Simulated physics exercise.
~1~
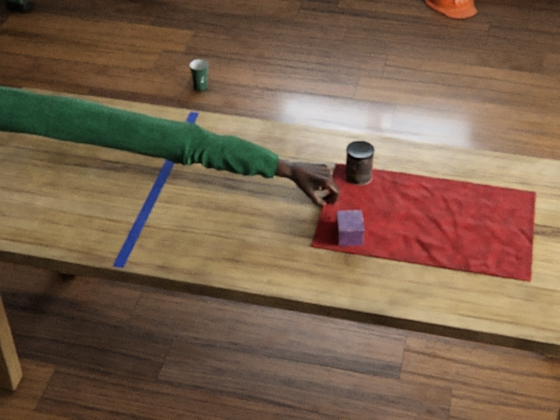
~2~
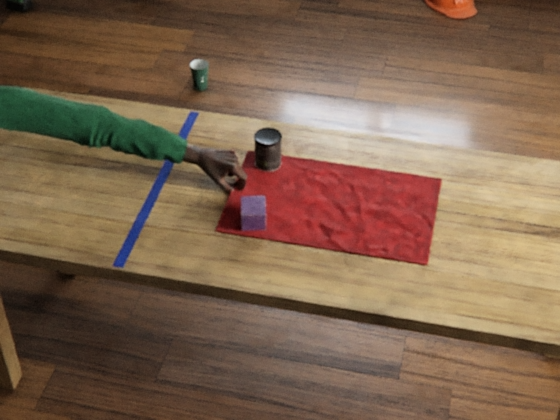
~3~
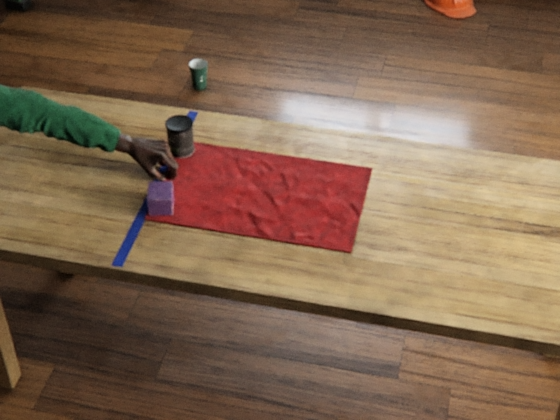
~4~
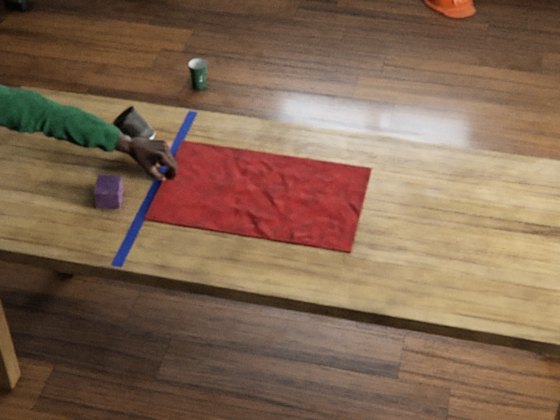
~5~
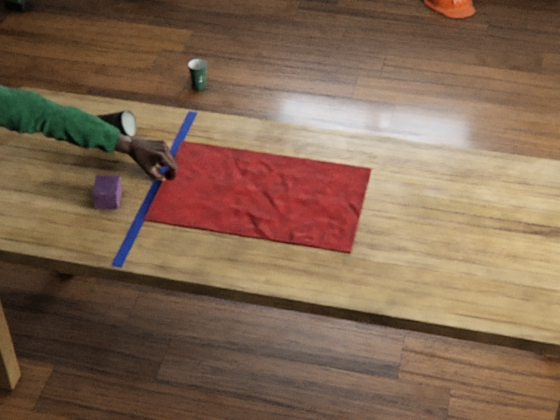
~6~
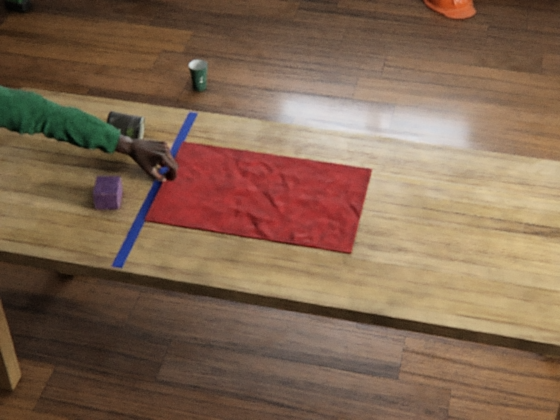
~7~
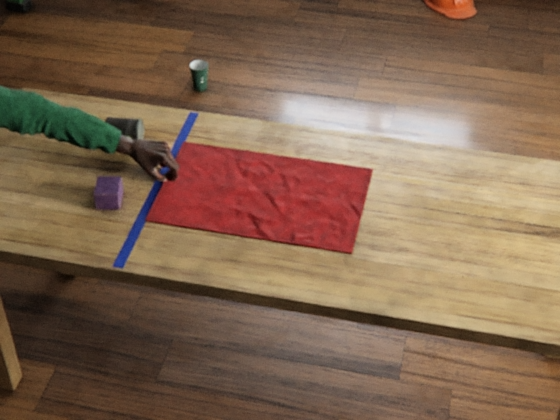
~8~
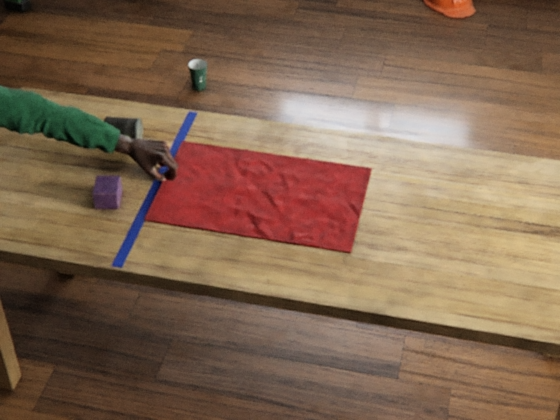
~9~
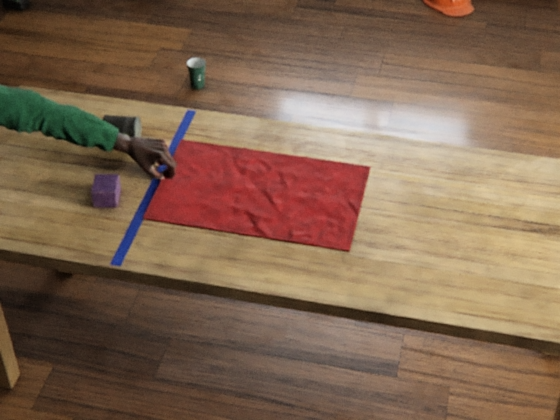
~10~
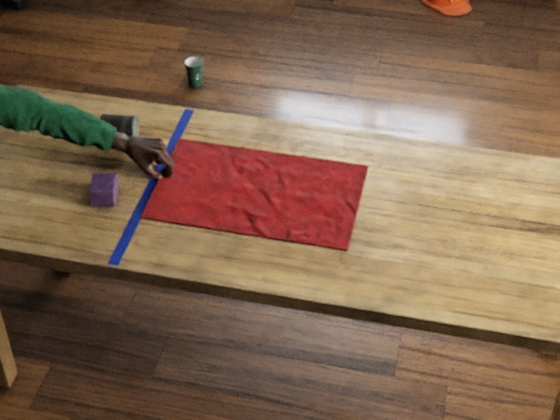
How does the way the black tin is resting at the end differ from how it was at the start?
At the start the black tin stands upright on the red place mat. By the end it is lying on its side on the bare table, to the left of the tape.
